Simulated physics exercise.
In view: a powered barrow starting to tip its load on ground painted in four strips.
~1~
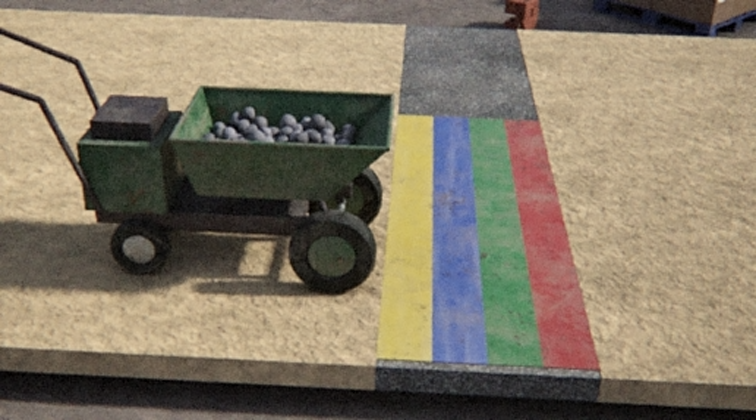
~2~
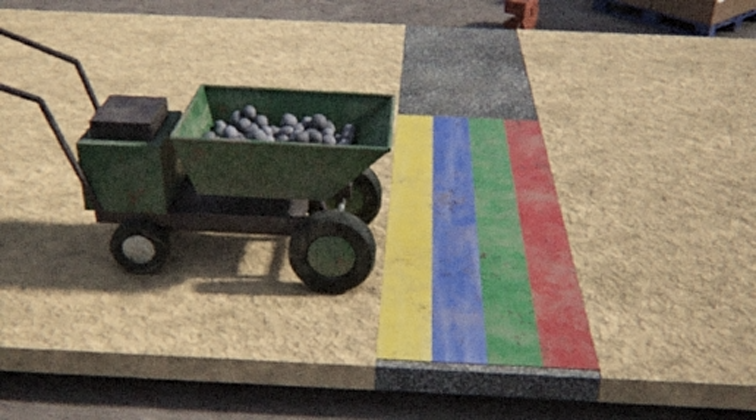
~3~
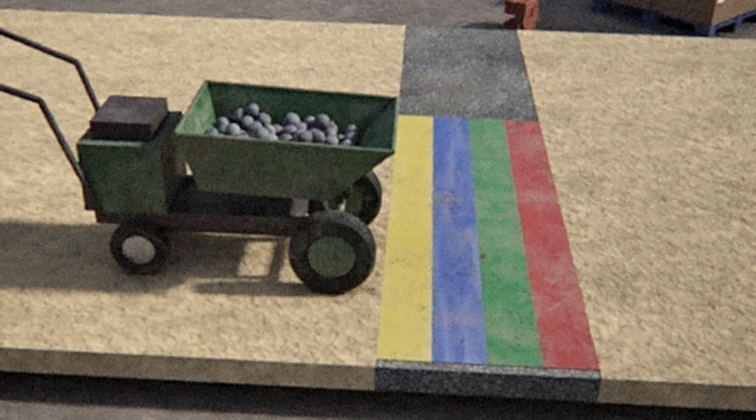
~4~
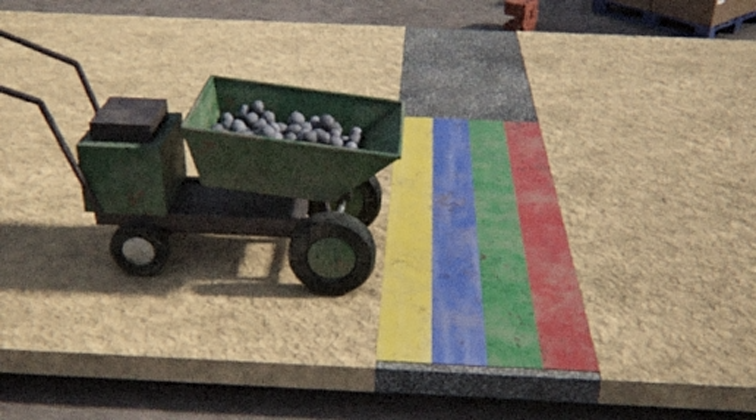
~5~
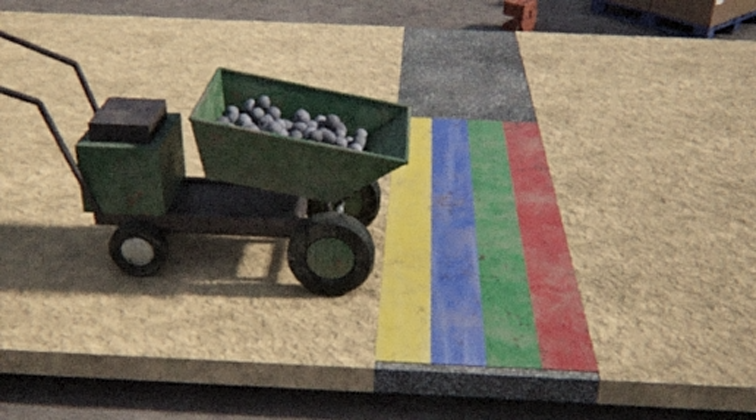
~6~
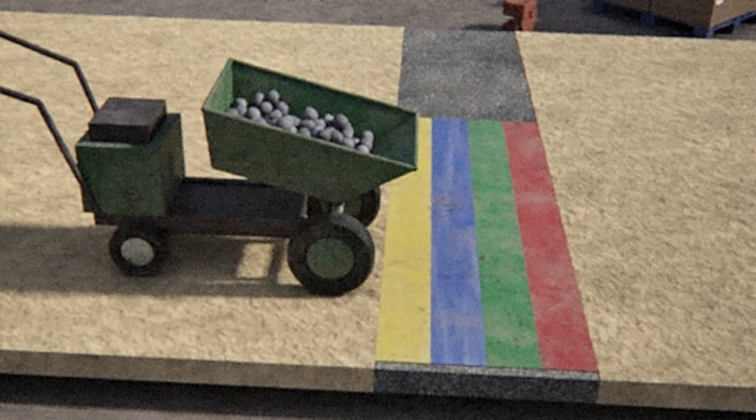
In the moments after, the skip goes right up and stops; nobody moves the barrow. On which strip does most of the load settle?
The green one gets the largest share.
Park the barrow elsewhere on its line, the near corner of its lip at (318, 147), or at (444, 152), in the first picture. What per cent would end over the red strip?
About 10 and 40 per cent.
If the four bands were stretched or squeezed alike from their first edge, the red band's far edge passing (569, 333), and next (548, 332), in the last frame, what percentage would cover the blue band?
In turn 10 and 0 in a hundred.
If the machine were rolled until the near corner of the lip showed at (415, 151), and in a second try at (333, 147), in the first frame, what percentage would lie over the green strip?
The first gives 40 %, the second 20 %.
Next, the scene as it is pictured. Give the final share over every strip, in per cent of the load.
Yellow strip: 0 %, blue strip: 20 %, green strip: 40 %, red strip: 25 %.
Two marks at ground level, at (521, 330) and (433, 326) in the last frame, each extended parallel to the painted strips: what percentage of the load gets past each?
About 40 and 90 per cent.
Just after the last frame, skip tipped steeply; every one in the skip.
A moment on, skip tipped steeply; the larger part in the skip; about a tenth over the blue strip; about a tenth over the green strip; just a few over the red strip.
Further on, skip tipped right over; about a tenth in the skip; about a tenth over the blue strip; roughly a third over the green strip; roughly a quarter over the red strip; about a tenth off the paint.
When it is over, skip tipped right over; about a tenth in the skip; not one over the yellow strip; roughly a quarter over the blue strip; roughly a third over the green strip; roughly a quarter over the red strip; about a tenth off the paint.
